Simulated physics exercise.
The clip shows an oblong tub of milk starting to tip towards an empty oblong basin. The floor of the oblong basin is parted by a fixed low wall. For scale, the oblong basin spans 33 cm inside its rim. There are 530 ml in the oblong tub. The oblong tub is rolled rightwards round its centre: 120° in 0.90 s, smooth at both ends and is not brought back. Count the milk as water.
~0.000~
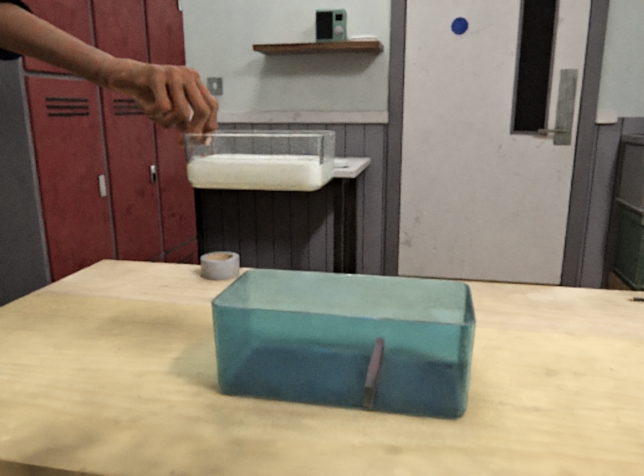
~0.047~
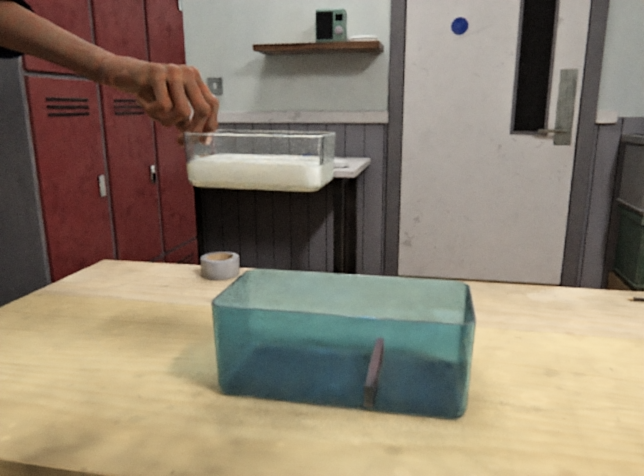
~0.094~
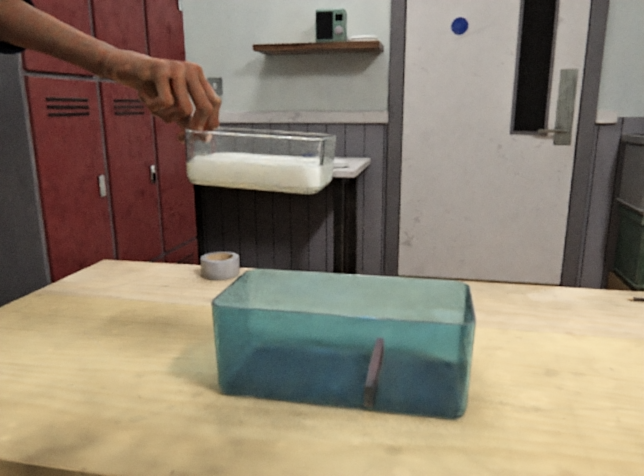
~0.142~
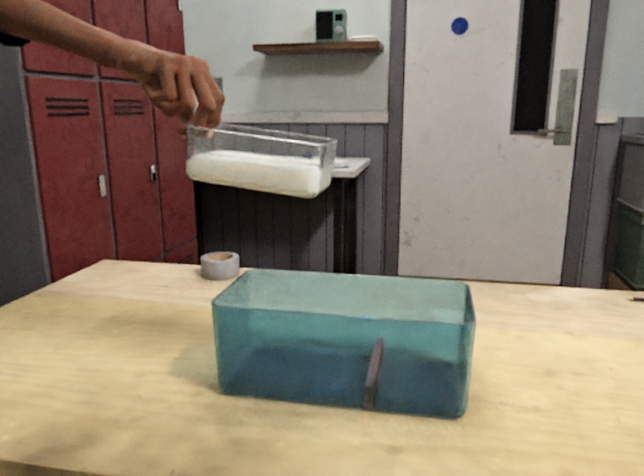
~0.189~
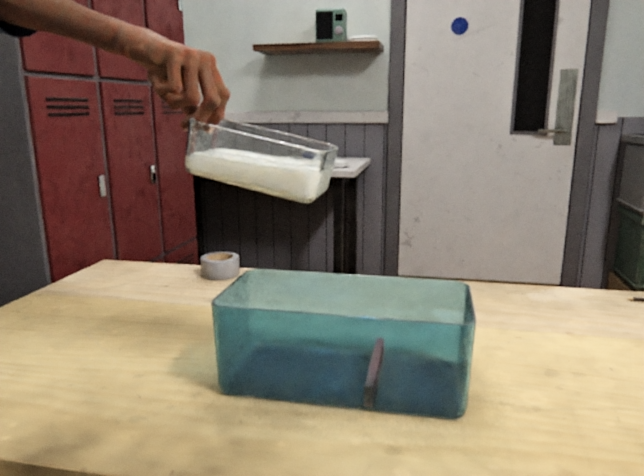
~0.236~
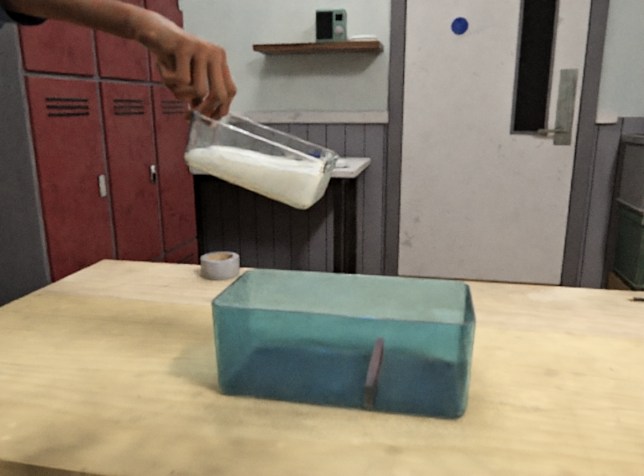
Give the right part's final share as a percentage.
Roughly 33 per cent is past the wall.
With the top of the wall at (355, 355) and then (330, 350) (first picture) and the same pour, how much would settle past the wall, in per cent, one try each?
In turn about 55 and 75 per cent.
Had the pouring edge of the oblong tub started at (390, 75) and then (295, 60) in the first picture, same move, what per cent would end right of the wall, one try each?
In turn about 60 and 15 per cent.
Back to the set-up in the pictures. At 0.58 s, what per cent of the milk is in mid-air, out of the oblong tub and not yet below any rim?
Near 58 in a hundred.
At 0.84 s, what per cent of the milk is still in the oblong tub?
About 3 per cent.
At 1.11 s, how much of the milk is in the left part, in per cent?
Near 66 in a hundred.
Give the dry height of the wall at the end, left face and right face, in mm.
Left about 18 mm, right about 20 mm.
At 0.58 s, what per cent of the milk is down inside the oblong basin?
Some 24 per cent.
After 0.58 s the tilt is 87° and 17 per cent is still to pour, 16 is left of the wall and 9 right of it.
After 0.84 s the tilt is 119° and 3 per cent is still to pour, 59 is left of the wall and 33 right of it.
After 1.11 s the tilt is 120° and 0 per cent is still to pour, 65 is left of the wall and 33 right of it.
After 1.40 s the tilt is 120° and 0 per cent is still to pour, 65 is left of the wall and 33 right of it.
In the end 65 per cent lies left of the wall, 33 right of it and 2 outside.
